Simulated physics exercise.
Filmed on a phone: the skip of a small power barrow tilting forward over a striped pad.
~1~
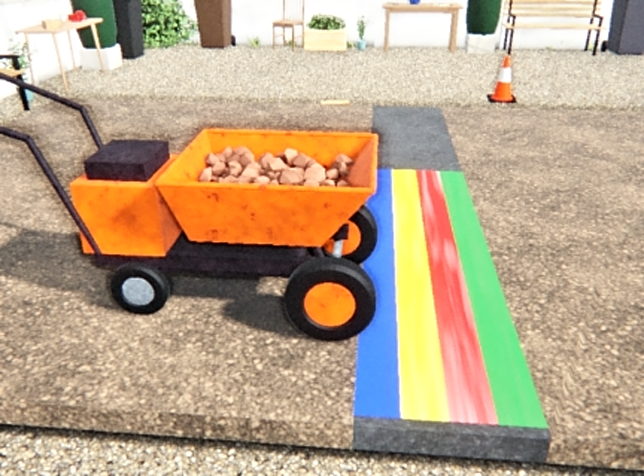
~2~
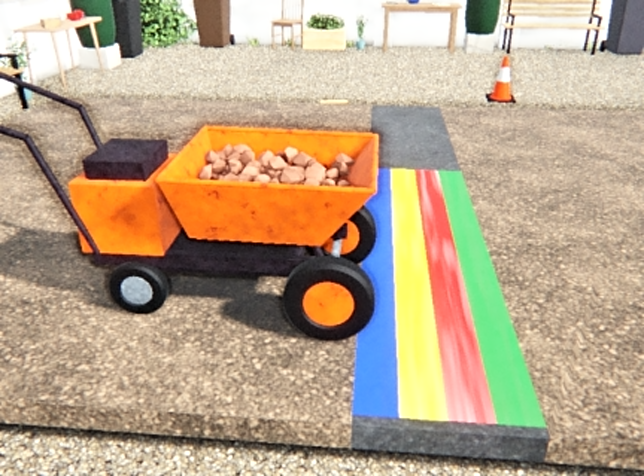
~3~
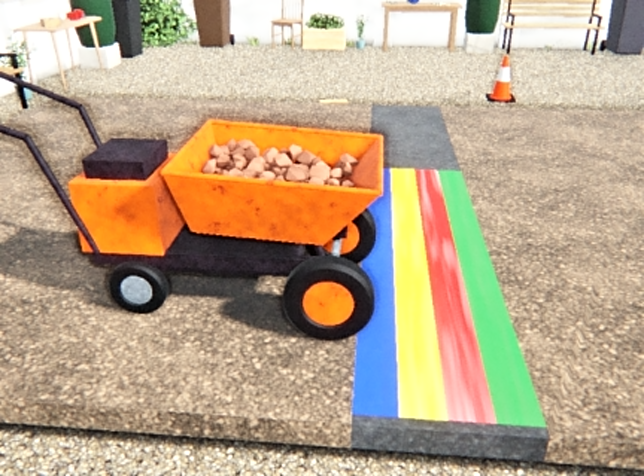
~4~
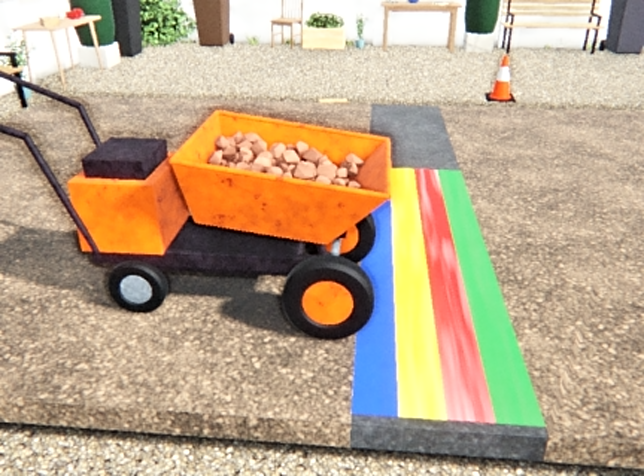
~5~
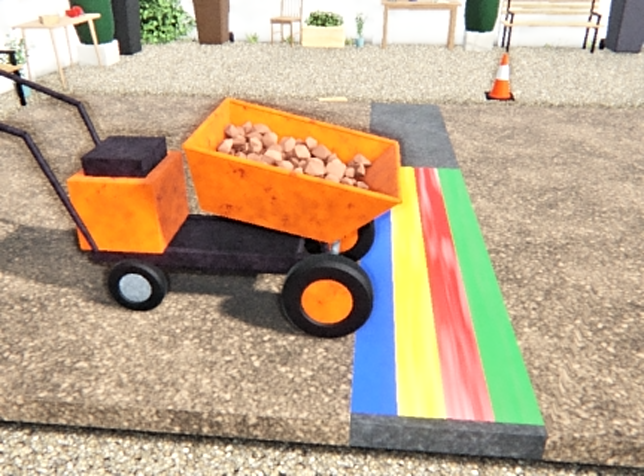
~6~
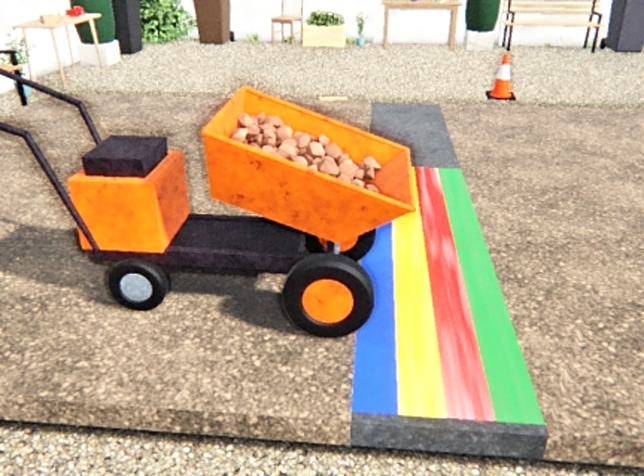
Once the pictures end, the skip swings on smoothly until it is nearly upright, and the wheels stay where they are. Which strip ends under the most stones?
Most covered: The green band.
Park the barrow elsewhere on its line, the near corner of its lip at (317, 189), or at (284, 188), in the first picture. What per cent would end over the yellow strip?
About 20 and 30 per cent.
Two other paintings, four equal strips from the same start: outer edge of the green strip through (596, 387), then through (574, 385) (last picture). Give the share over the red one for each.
First some 40, then 30 per cent.
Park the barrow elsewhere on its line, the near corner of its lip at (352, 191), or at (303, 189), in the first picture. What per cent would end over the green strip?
The first gives 20 %, the second 10 %.
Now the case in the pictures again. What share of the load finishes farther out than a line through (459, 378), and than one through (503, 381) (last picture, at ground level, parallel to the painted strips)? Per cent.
About 80 and 50 per cent.
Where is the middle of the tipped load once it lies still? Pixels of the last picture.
At about (497, 300).
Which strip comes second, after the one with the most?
Next in line is that red strip.
Just after the last frame, skip tipped steeply; every one in the skip.
A moment on, skip tipped right over; the larger part in the skip; about a tenth over the red strip; roughly a quarter over the green strip; just a few off the paint.
Further on, skip tipped right over; roughly a quarter in the skip; about a tenth over the red strip; roughly a third over the green strip; roughly a quarter off the paint.
When it is over, skip tipped right over; roughly a quarter in the skip; not one over the blue strip; not one over the yellow strip; about a tenth over the red strip; roughly a third over the green strip; roughly a third off the paint.
